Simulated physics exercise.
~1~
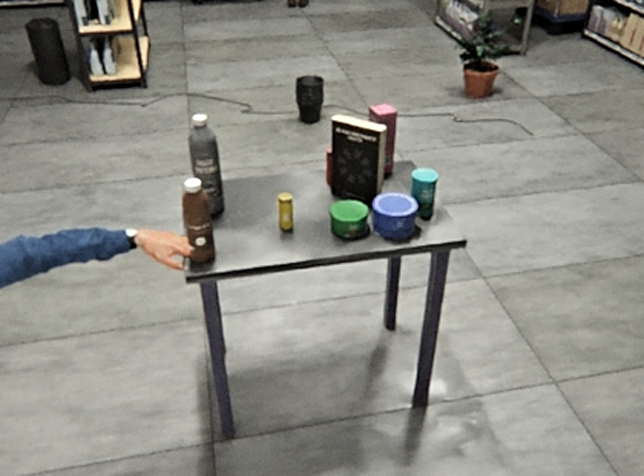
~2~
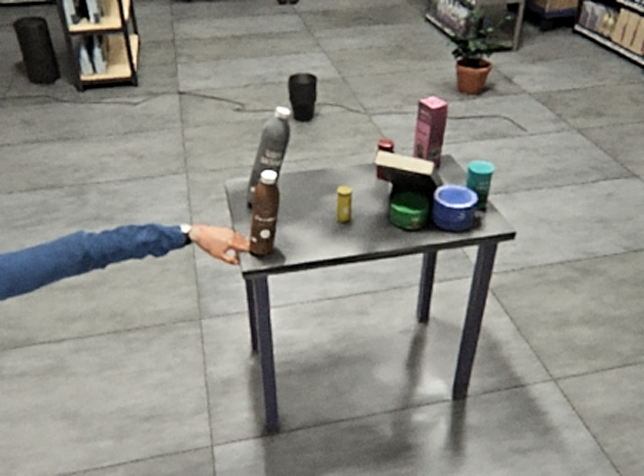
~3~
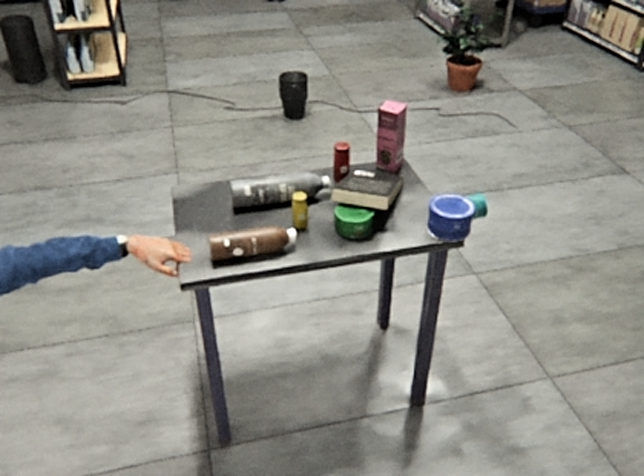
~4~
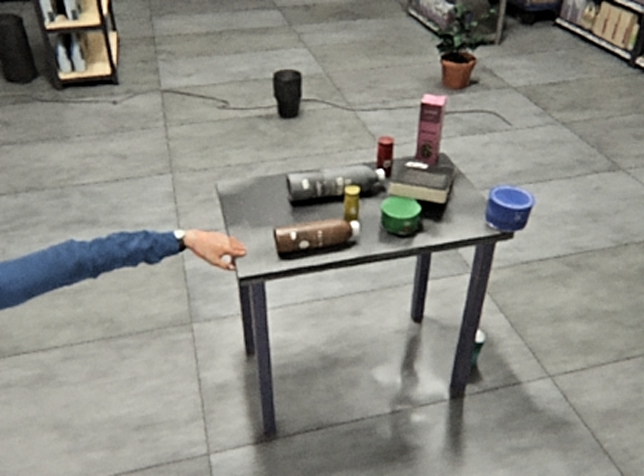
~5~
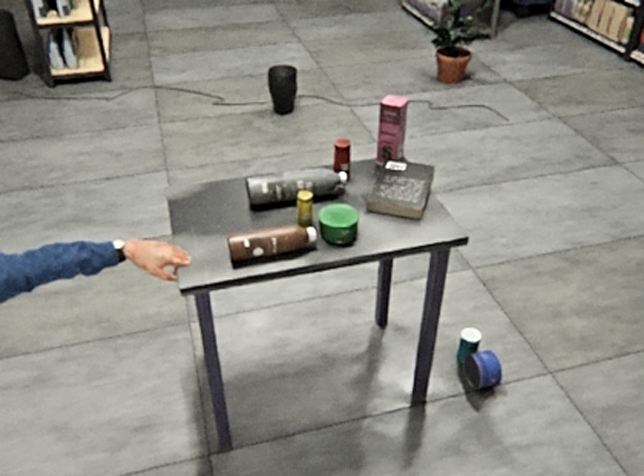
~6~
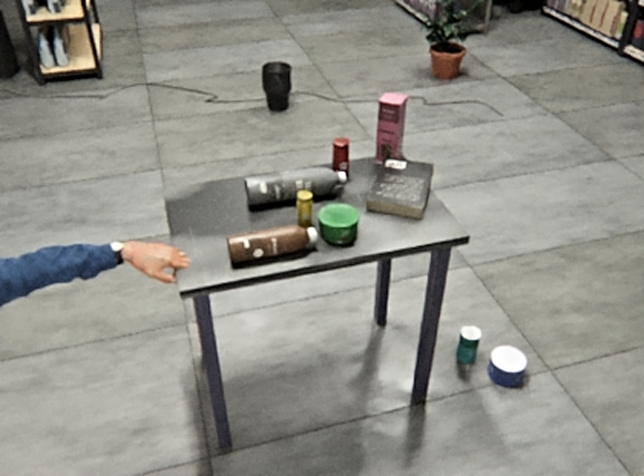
Small table jerking right and back beside an outstretched arm, toppling two bottles and a book, turquoise tin and blue tub falling to the floor.
